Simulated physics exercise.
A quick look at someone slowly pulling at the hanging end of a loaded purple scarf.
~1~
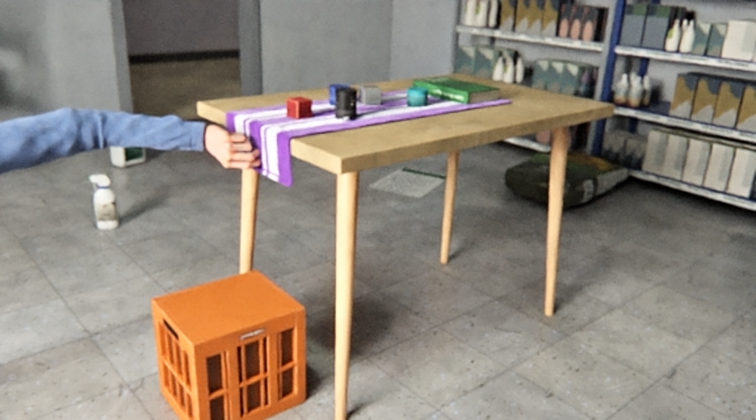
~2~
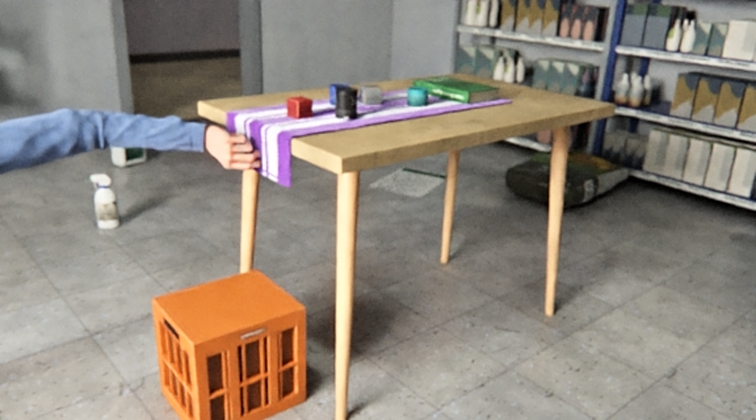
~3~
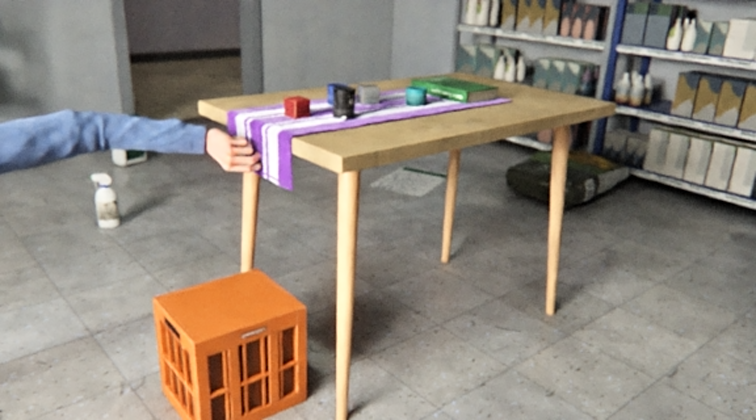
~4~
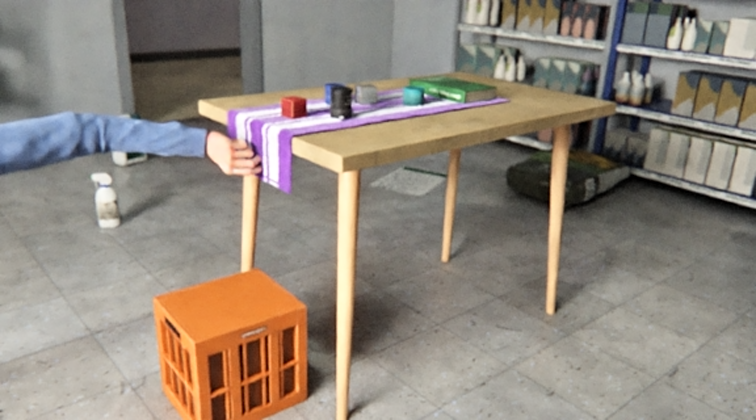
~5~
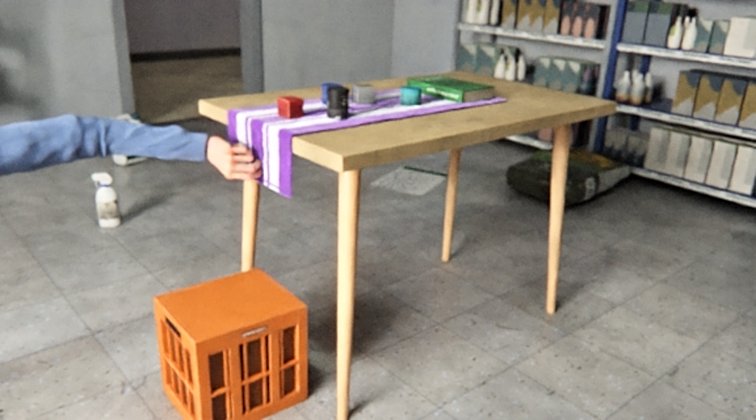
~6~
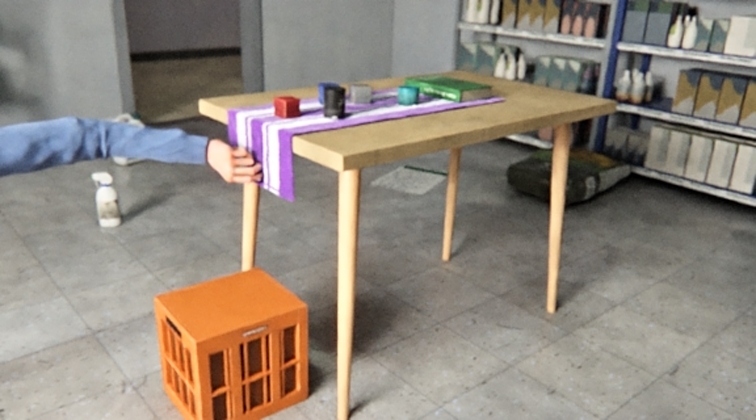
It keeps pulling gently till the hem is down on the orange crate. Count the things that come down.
The answer is three.
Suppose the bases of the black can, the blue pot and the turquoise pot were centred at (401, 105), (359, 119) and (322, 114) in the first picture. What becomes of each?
The black can keeps its place on top; the blue pot comes down; the turquoise pot comes down.
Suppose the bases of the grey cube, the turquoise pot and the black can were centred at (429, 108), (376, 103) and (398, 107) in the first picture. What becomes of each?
The grey cube does not fall; the turquoise pot does not fall; the black can remains up.
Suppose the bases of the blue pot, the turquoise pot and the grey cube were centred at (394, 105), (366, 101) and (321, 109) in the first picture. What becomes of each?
The blue pot stays on; the turquoise pot remains up; the grey cube comes down.
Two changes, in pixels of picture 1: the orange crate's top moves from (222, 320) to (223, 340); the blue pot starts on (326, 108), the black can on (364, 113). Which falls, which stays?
The blue pot comes down, the black can comes down.
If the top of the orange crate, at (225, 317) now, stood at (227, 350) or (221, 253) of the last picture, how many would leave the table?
Over the edge go 4 and 1.
Soon after, hem near (260, 220); red cube gone.
Then, hem near (259, 255); red cube and black can gone.
Further on, hem on the crate; red cube, black can and blue pot gone.
At rest, hem on the crate; red cube, black can and blue pot gone. Over the edge go three.
